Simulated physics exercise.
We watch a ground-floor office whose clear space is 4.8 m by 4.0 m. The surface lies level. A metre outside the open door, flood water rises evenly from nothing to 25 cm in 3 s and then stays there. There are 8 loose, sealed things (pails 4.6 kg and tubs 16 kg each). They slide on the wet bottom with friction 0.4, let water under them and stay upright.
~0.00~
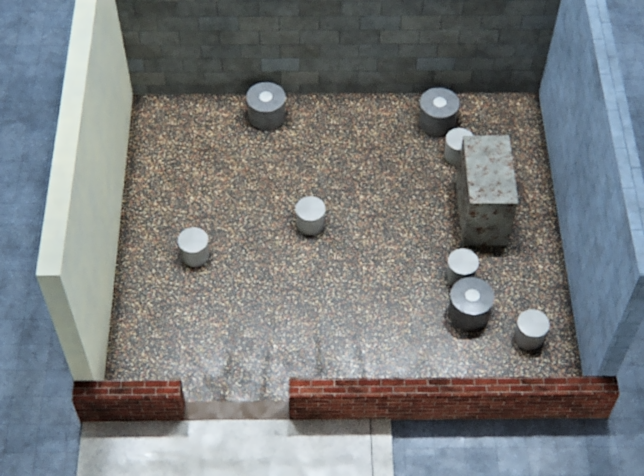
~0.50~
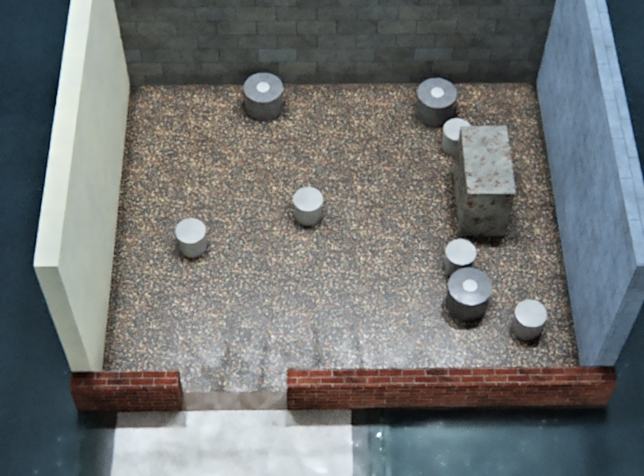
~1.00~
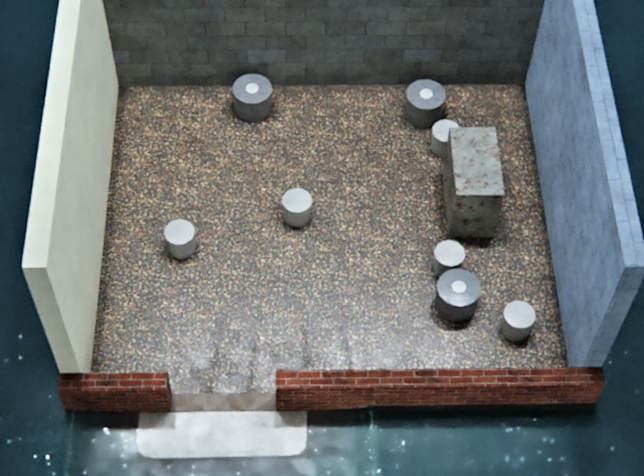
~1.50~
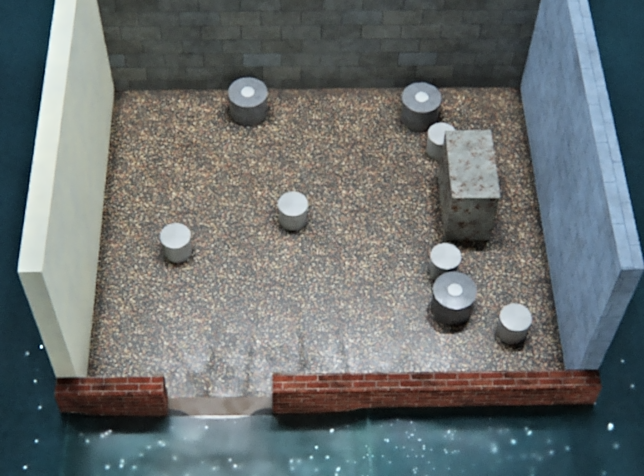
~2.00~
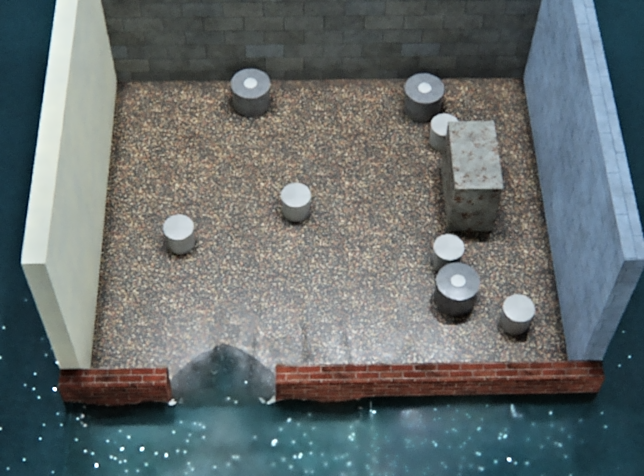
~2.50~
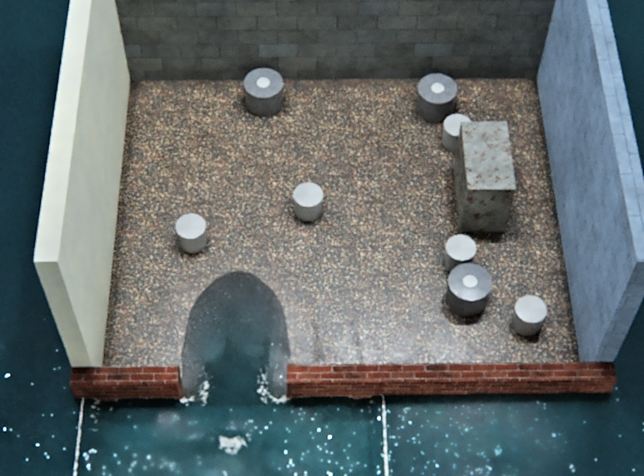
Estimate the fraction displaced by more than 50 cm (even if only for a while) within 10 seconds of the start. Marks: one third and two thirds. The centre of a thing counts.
Share: One to two thirds.
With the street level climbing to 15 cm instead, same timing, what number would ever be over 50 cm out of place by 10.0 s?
Then 1.
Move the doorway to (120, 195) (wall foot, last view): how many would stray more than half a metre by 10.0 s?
In that case 4 of them.
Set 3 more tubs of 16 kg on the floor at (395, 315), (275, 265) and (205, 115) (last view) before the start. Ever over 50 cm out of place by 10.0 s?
In that order: Under, over, over.
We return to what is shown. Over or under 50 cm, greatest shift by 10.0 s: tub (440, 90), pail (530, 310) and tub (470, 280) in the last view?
In that order: Past it, under, less.
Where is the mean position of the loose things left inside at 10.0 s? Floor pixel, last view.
Near (479, 172).
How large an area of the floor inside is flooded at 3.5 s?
About 5.5 m2.
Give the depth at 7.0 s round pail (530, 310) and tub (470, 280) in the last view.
About 0 and 1 cm.
After 3.5 s 0 of 8 are over 50 cm from their spots; 0 afloat.
After 4.5 s 2 of 8 are over 50 cm from their spots; 0 afloat.
After 7.0 s 2 of 8 are over 50 cm from their spots; 3 afloat.
After 10.0 s 5 of 8 are over 50 cm from their spots, and 5 have been at some point; 5 afloat.
